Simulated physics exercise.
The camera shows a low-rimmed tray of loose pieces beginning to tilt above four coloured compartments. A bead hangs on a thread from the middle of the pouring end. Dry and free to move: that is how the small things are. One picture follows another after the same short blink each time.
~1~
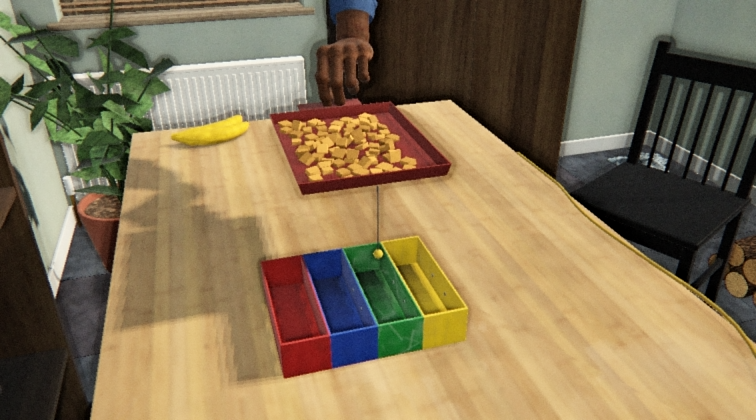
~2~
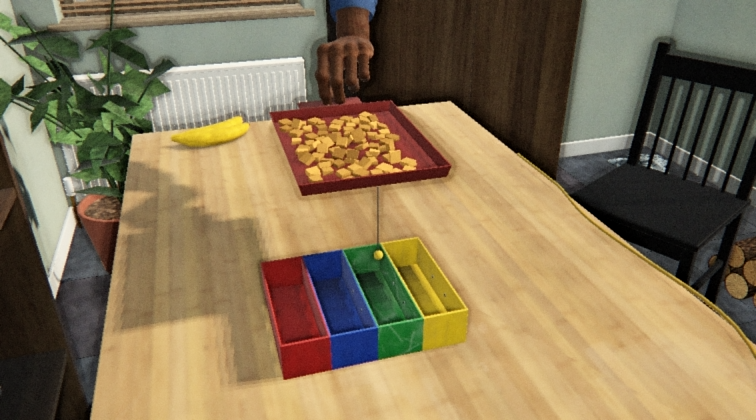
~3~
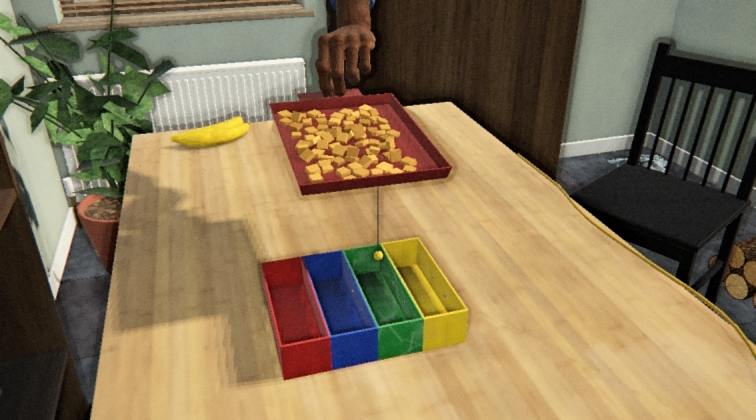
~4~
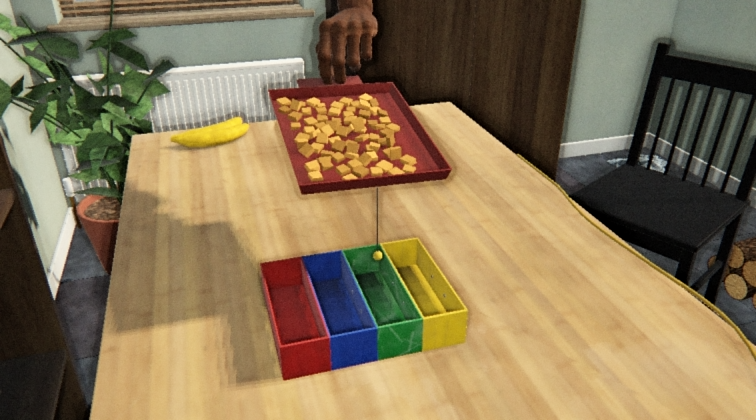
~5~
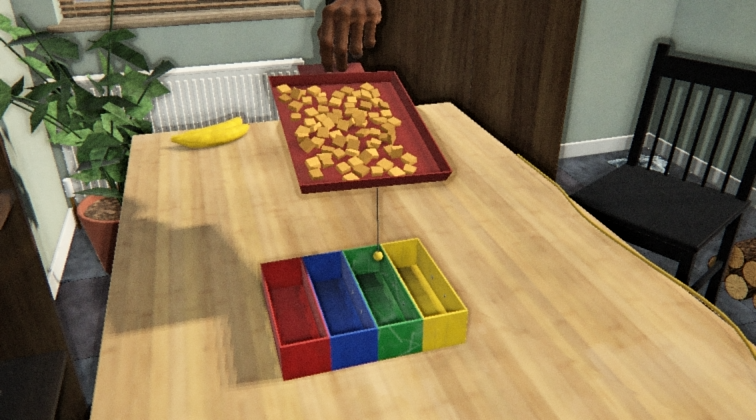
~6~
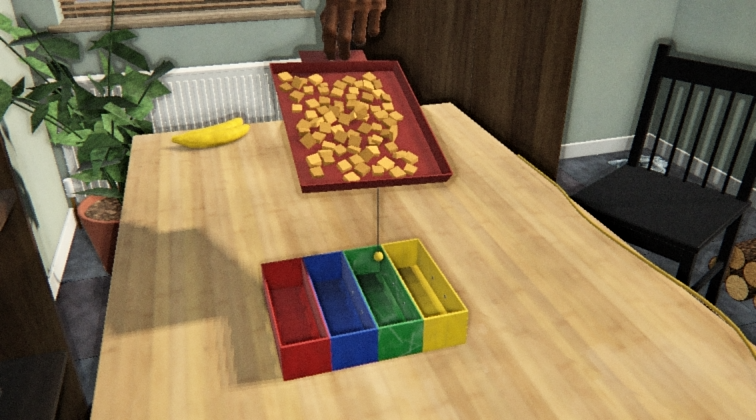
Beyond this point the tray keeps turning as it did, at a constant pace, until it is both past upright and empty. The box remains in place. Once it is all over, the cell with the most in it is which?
It is the yellow cell that has the most.
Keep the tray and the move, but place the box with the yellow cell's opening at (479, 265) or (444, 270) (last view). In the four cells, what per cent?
Well, you'd get about 90 per cent and then about 90 per cent.
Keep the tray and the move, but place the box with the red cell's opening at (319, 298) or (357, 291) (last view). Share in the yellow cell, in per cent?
50 %, then 10 %.
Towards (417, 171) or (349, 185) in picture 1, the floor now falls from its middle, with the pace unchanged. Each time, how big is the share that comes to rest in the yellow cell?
About 50 % and 10 %.
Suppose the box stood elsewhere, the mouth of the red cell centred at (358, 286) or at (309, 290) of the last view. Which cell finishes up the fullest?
So it would be the cell in green first and the yellow cell after that.
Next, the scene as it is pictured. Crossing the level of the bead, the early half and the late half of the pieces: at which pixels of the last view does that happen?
Near (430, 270) to start, and near (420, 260) afterwards.
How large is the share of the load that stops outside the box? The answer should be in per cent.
40 %.
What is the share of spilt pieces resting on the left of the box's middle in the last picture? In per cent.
I'd say some 0 in a hundred.
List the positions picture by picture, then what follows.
In the first frame, corners of the pouring end at (302, 182) and (447, 163), level; middle of the load at (342, 143), cereal squares; bead on its thread at (378, 254); red cell at (306, 354); blue cell at (354, 344); green cell at (401, 334); yellow cell at (445, 325).
In the second frame, corners of the pouring end at (302, 183) and (447, 164), level; middle of the load at (342, 142).
In the third frame, corners of the pouring end at (302, 183) and (448, 166), tipped barely, lowest at the right corner; middle of the load at (342, 138).
In the fourth frame, corners of the pouring end at (302, 183) and (448, 168), tipped a little, lowest at the right corner; middle of the load at (342, 131).
In the fifth frame, corners of the pouring end at (303, 183) and (448, 170), tipped clearly, lowest at the right corner; middle of the load at (343, 125).
In the sixth frame, corners of the pouring end at (304, 183) and (449, 172), tipped clearly, lowest at the right corner; middle of the load at (345, 119); red cell at (306, 356); blue cell at (354, 346); green cell at (401, 337); yellow cell at (445, 328).
Soon after the last picture, tray tipped steeply; nearly all on the tray; a stray few falling or outside the box.
A little later, tray tipped past a quarter turn; a small part on the tray; about a quarter in the yellow cell; a small part in the green cell; a small part in the blue cell; about half falling or outside the box.
Later still, tray tipped past a quarter turn; about a third in the yellow cell; about a quarter in the green cell; a small part in the blue cell; about a third falling or outside the box.
At rest, tray tipped past a quarter turn; about a third in the yellow cell; about a quarter in the green cell; a small part in the blue cell; none in the red cell; about a third outside the box.
